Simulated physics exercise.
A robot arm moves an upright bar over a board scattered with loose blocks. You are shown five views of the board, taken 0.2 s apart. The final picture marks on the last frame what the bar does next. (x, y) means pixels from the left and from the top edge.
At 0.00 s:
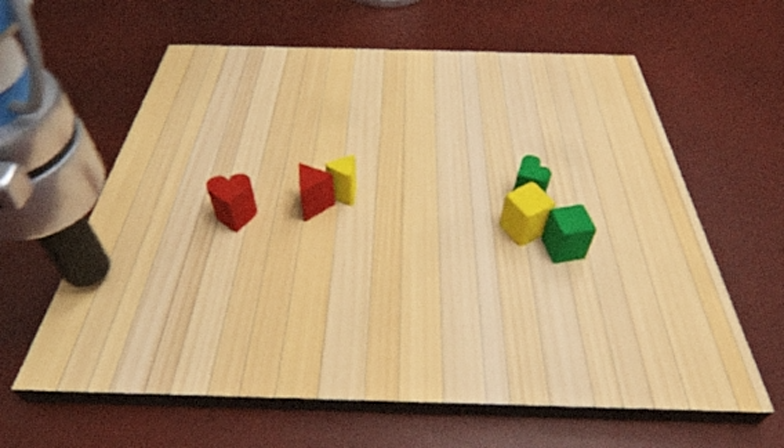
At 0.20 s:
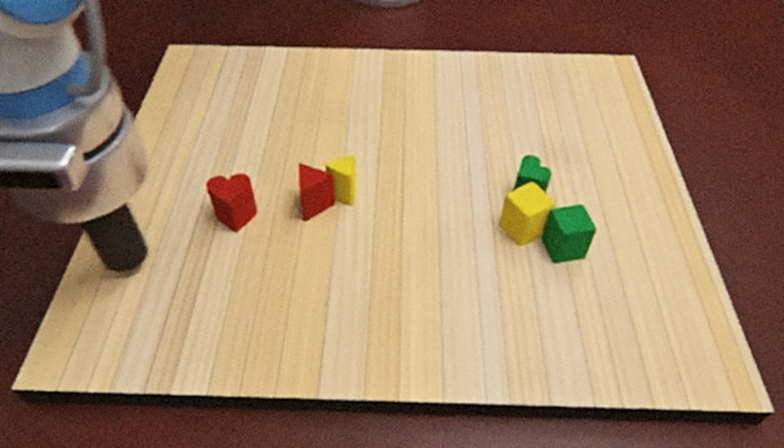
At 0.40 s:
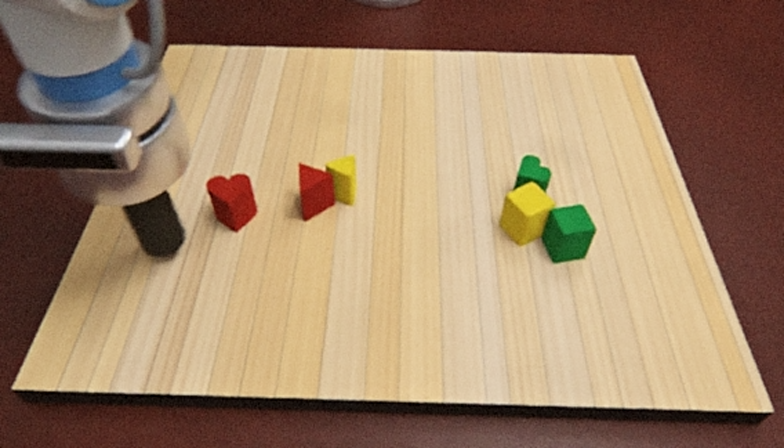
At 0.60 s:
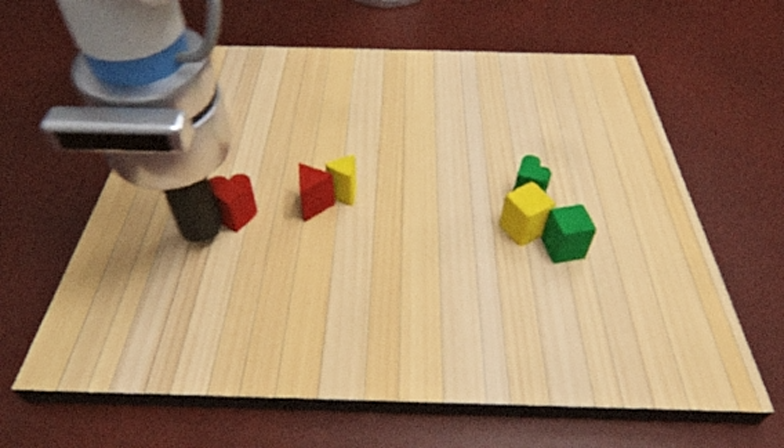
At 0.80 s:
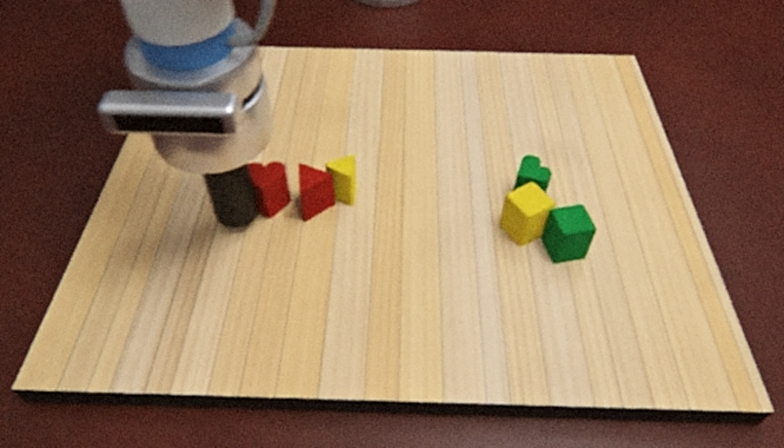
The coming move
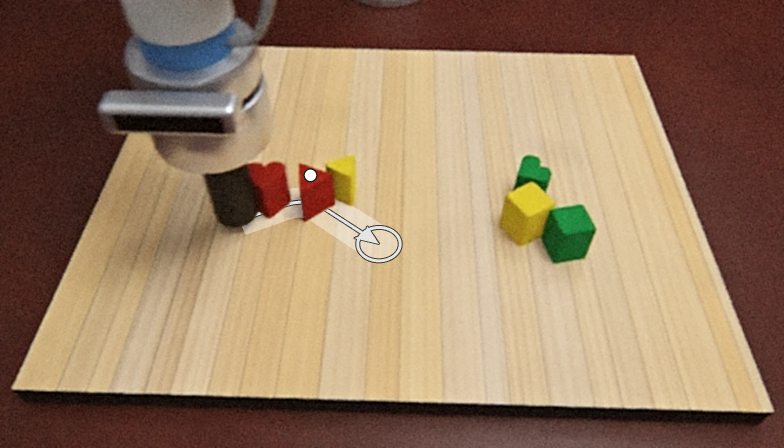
At the start, a robot arm holds a dark upright bar at the left edge of a wooden board scattered with red, yellow and green blocks. The bar moves right across the board, reaches the red heart block, and pushes it right, close to the red triangular block.
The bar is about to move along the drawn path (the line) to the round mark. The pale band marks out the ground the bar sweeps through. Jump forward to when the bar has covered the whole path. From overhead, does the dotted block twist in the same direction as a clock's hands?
Answer: No.
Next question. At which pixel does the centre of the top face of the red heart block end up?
Its top middle is near (320, 148).
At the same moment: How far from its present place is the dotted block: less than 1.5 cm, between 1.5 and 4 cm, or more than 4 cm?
My answer is that it shifts over 4 cm.
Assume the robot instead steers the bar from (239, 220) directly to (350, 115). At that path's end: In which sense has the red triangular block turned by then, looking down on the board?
From above, the red triangular block will be seen to turn clockwise.
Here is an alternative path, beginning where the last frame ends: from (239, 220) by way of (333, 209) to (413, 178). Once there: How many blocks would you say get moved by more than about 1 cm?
A group of three or more is moved.
The line goes from (239, 220) over (291, 203) and (337, 217) to (379, 244); the dot is on the red triangular block.
What follows on the original path. One third of the way, bar (291, 195); red heart block (312, 152); red triangular block (325, 173), turned 35° clockwise; yellow triangular block (350, 164).
Two thirds of the way, bar (338, 210); red heart block (320, 148), turned 20° anticlockwise; red triangular block (369, 180), turned 25° anticlockwise; yellow triangular block (364, 161), turned 15° anticlockwise.
At the end, bar (379, 236); red heart block (320, 148), turned 20° anticlockwise; red triangular block (381, 181), turned 40° anticlockwise; yellow triangular block (364, 161), turned 15° anticlockwise.
